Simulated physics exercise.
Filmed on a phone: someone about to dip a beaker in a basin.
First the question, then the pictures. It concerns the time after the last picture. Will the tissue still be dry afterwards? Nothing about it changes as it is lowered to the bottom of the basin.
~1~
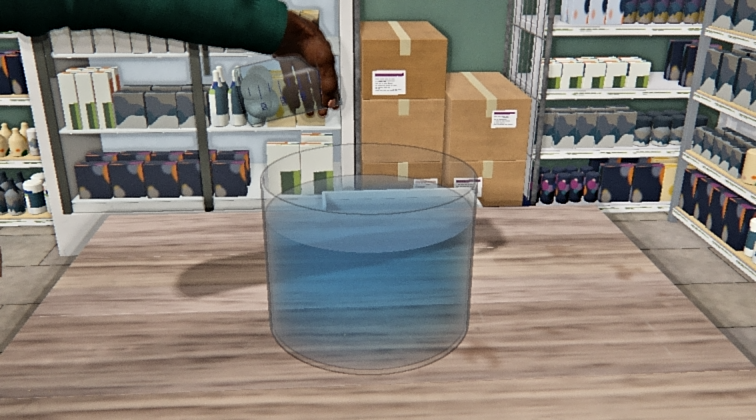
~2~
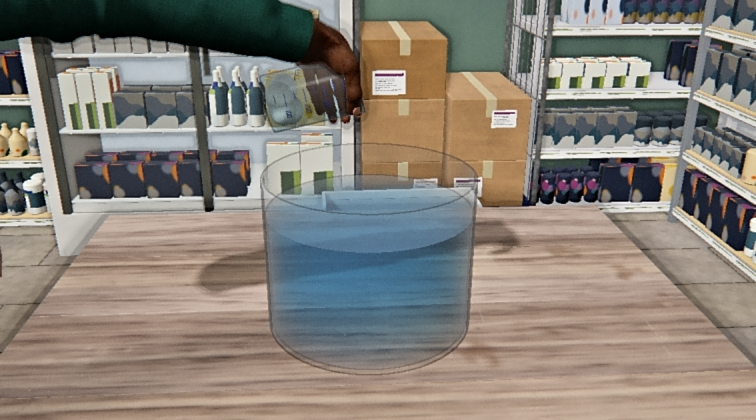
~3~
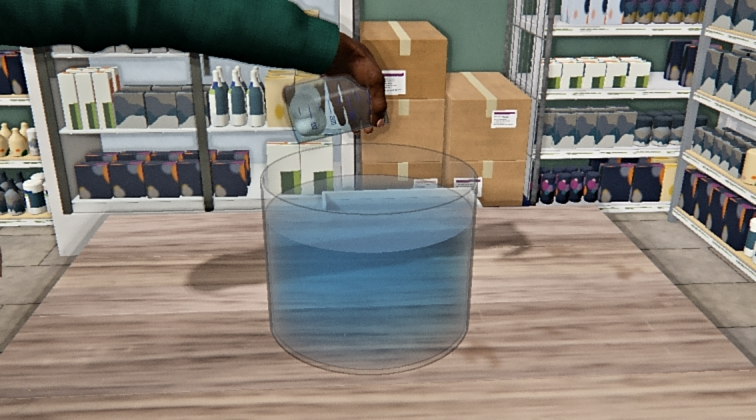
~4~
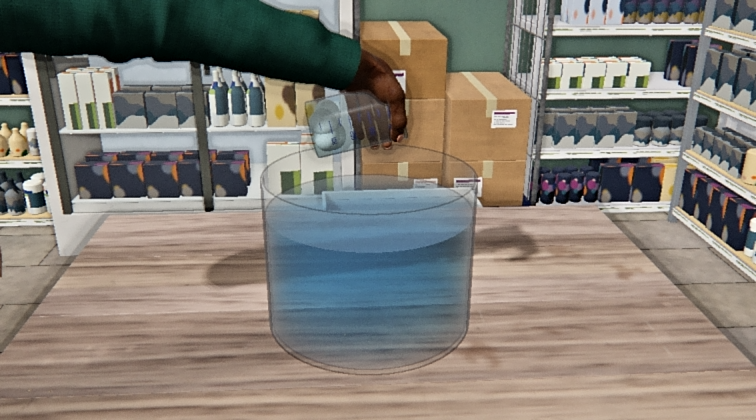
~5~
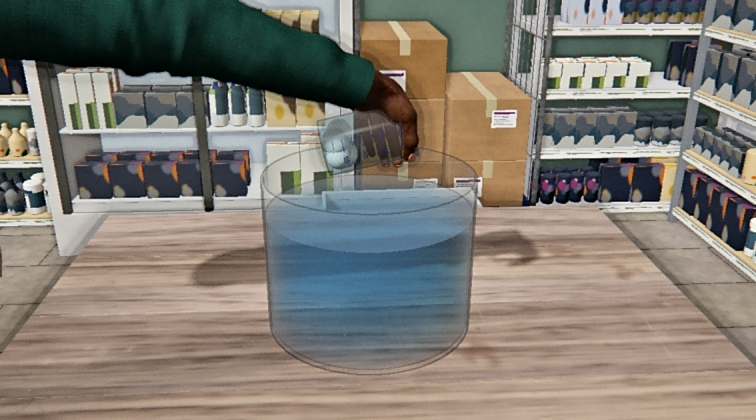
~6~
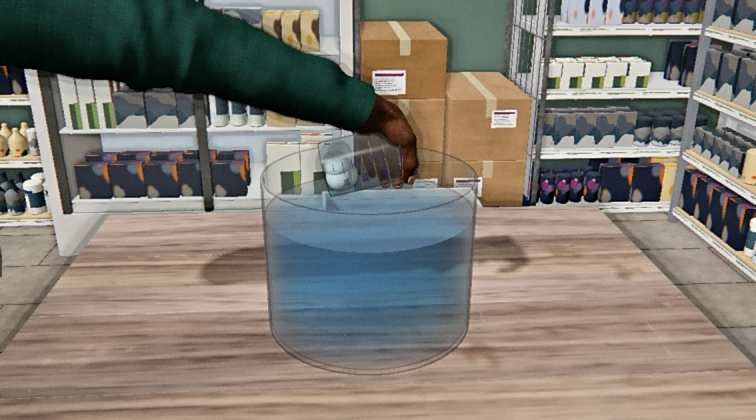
No, it gets wet.
Next, the beaker enters the water.
After that, water pours in as the air escapes.
Finally, the beaker is under, flooded, and the tissue is wet.
